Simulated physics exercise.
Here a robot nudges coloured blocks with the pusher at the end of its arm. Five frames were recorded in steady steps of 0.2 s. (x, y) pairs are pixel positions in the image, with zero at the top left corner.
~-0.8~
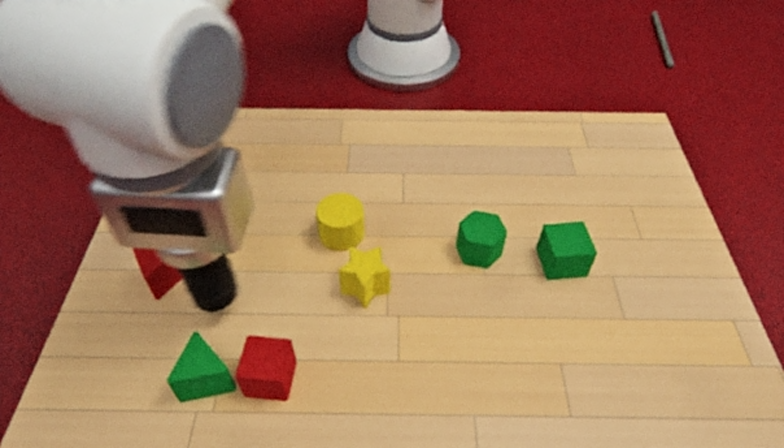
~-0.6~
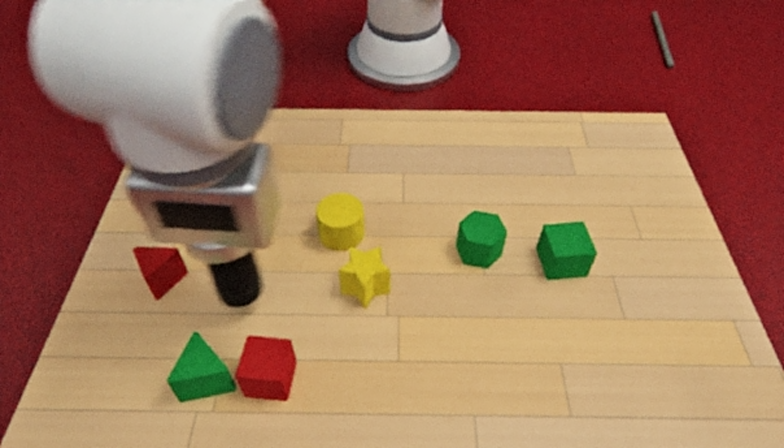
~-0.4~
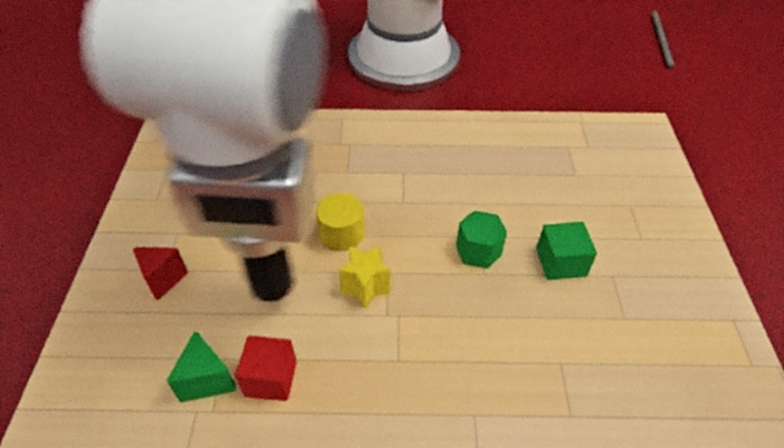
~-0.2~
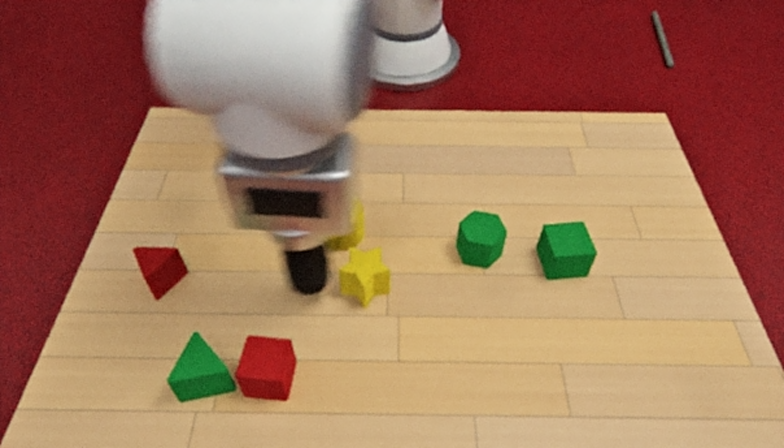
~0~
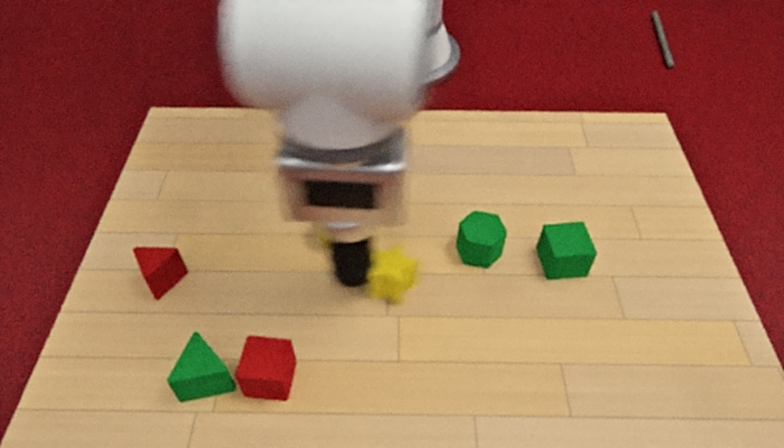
A robot arm sweeps right across the wooden board and nudges the yellow star rightward.
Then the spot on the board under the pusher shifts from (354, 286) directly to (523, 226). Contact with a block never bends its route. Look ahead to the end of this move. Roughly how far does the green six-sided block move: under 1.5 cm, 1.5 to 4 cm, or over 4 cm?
More than 4 cm.
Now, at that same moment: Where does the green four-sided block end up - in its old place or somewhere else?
The push reaches it.
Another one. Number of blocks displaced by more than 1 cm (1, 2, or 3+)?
At least three of them.
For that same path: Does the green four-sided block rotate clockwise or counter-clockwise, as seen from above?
Viewed from above: Clockwise.
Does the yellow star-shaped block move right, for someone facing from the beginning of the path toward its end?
The answer is yes.
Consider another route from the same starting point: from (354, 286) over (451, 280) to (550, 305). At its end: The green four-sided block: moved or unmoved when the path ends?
Once the pusher is done, the green four-sided block is in a new spot.
On the path given first. One third of the way, pusher (416, 251); yellow star-shaped block (455, 251), turned 15° clockwise.
Two thirds of the way, pusher (475, 230); yellow star-shaped block (491, 252), turned 70° clockwise; green six-sided block (519, 222), turned 35° anticlockwise.
At the end, pusher (527, 210); yellow disc unmoved; yellow star-shaped block (492, 252), turned 75° clockwise; green six-sided block (572, 207), turned 20° anticlockwise; green four-sided block (597, 239), turned 70° clockwise.
